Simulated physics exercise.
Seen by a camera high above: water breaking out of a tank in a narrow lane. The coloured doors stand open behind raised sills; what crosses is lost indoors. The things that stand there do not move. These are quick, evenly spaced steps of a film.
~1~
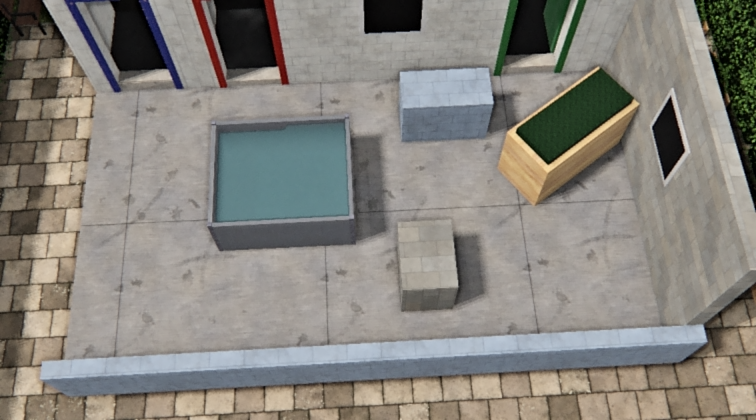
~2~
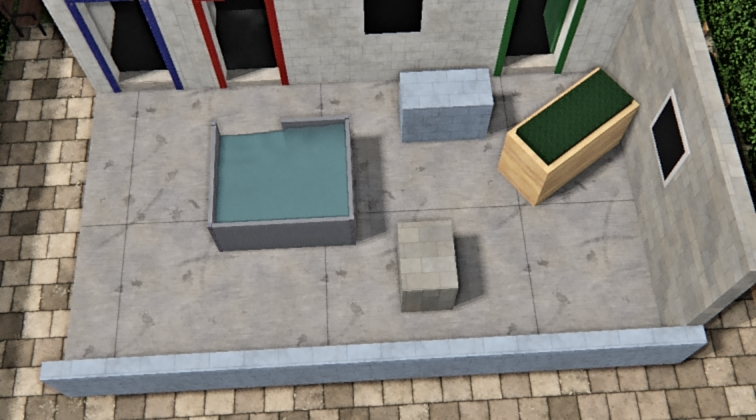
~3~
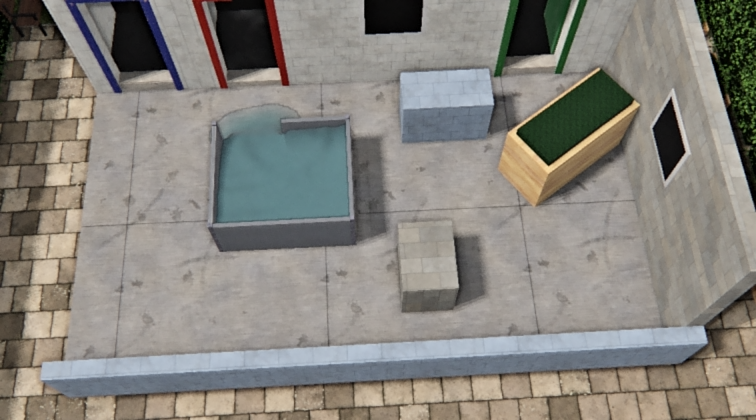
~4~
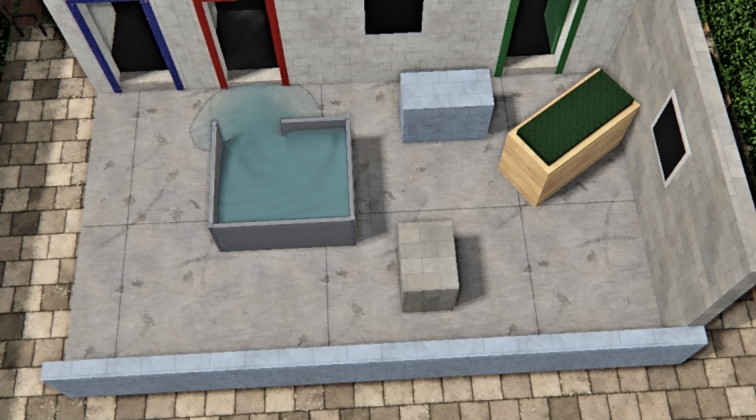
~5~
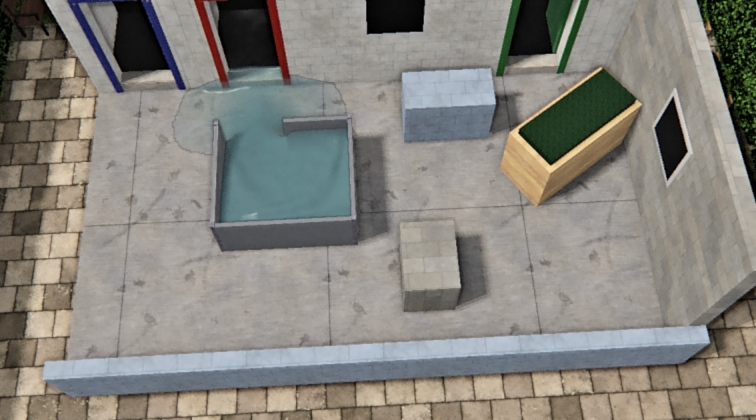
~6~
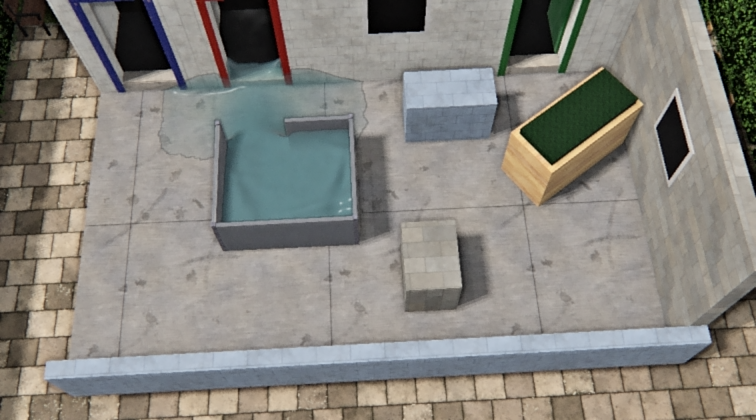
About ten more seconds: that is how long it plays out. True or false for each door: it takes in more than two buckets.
For the green door, false; for the blue door, false; for the red door, true.
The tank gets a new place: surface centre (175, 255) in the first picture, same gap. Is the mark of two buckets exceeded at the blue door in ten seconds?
My take: Blue overshoots the threshold.
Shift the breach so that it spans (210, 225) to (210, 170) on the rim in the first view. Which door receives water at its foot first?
It's the blue door.
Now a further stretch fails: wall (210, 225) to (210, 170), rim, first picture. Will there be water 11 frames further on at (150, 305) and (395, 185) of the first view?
In order - first: Drenched, second: Not reached.
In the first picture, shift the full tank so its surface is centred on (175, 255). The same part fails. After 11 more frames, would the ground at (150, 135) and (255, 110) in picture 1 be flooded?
Result: Inundated; inundated.
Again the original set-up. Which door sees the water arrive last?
My answer is the green one.
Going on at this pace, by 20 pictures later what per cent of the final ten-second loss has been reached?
Near 65 %.
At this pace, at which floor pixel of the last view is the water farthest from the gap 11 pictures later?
(581, 71).
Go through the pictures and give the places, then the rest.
The first frame shows still water in the tank at (281, 172).
In the second frame, water pours out on the tank's far side and has run to a hidden place.
In the third frame, the front is at (287, 112), out from the gap on the tank's far side.
In the fourth frame, water pours out on the tank's far side and has run to (287, 85).
In the fifth frame, the front is at (329, 82), out from the gap on the tank's far side.
In the sixth frame, water pours out on the tank's far side and has run to (359, 81).
A moment on, water covers 15 % of the floor; the green door not reached, the blue door wet at the sill, nothing in, the red door far over two buckets in.
Next, water covers 25 % of the floor; the green door wet at the sill, nothing in, the blue door wet at the sill, nothing in, the red door far over two buckets in.
Then, water covers 35 % of the floor; the green door wet at the sill, nothing in, the blue door wet at the sill, nothing in, the red door far over two buckets in.
Later, water covers 45 % of the floor; the green door wet at the sill, nothing in, the blue door wet at the sill, nothing in, the red door far over two buckets in.
In the end, water covers 65 % of the floor; the green door wet at the sill, nothing in, the blue door wet at the sill, nothing in, the red door far over two buckets in.
